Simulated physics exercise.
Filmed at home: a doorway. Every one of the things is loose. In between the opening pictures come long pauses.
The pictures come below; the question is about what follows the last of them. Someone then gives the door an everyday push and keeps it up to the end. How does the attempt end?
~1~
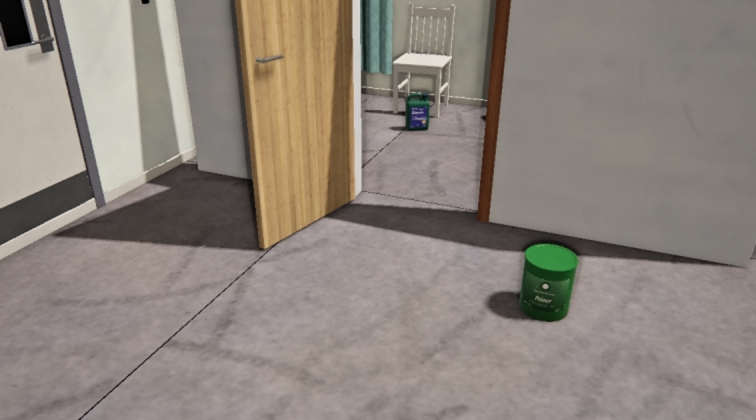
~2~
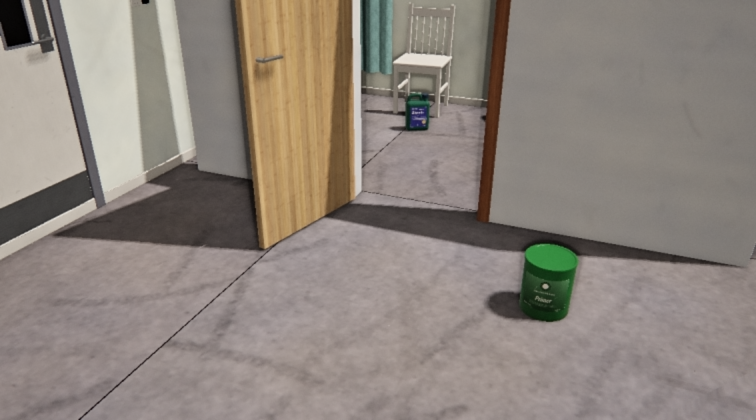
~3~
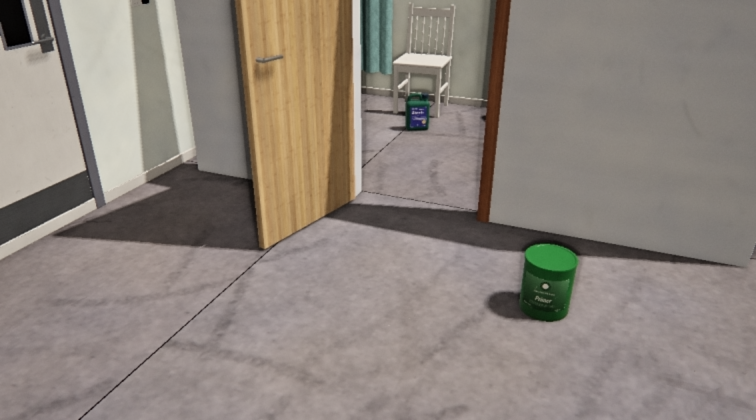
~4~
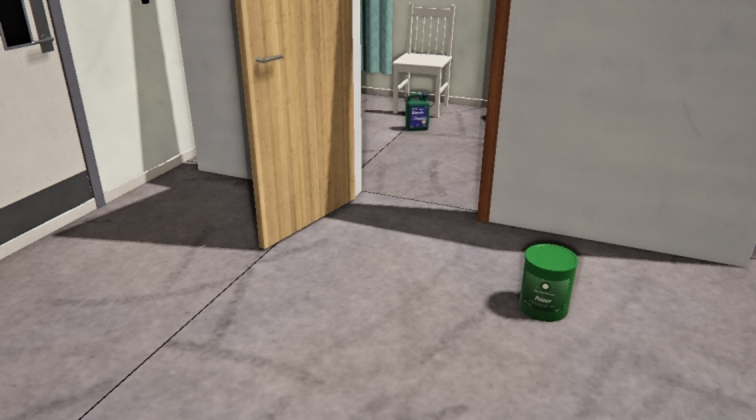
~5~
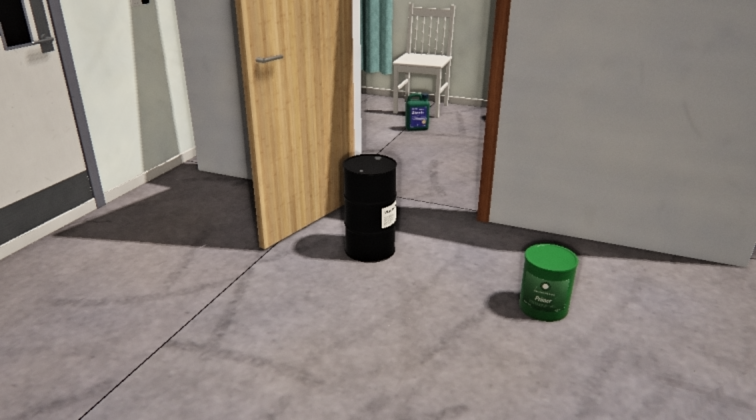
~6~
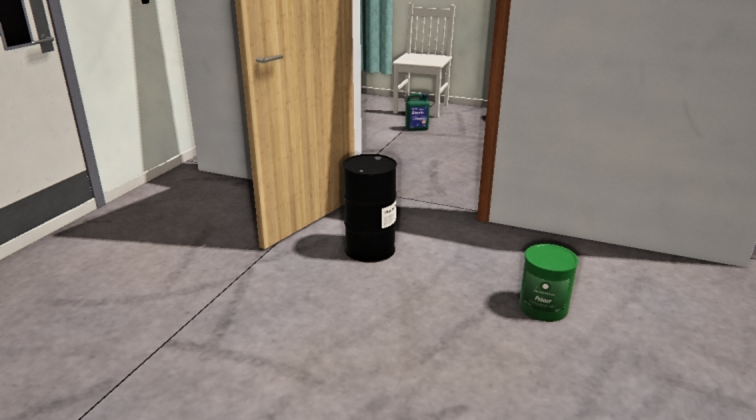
Result: Still open.
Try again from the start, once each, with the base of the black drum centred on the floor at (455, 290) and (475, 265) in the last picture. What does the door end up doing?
On the first try the door finishes its swing, and on the second it finishes its swing.
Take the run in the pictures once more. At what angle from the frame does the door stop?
Around 70 degrees.
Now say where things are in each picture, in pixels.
In the first frame, door wide open and still; green pail (547, 283).
In the second frame, door wide open and still; green pail (547, 283).
In the third frame, door wide open and still; green pail (547, 283).
In the fourth frame, door wide open and still; green pail (547, 283).
In the fifth frame, door wide open and still; green pail (547, 283).
In the sixth frame, door wide open and still; black drum (370, 208); green pail (547, 283).
Then, 0.30 s after the last picture, door at 98°.
Then, 0.50 s after the last picture, door at 86°.
Then, 0.70 s after the last picture, door at 72°.
Then, 0.80 s after the last picture, door at 70°; black drum slid a little near (374, 208).
At rest, door at 69°; both in place. Seen from the same camera at the end, black drum near (376, 208).
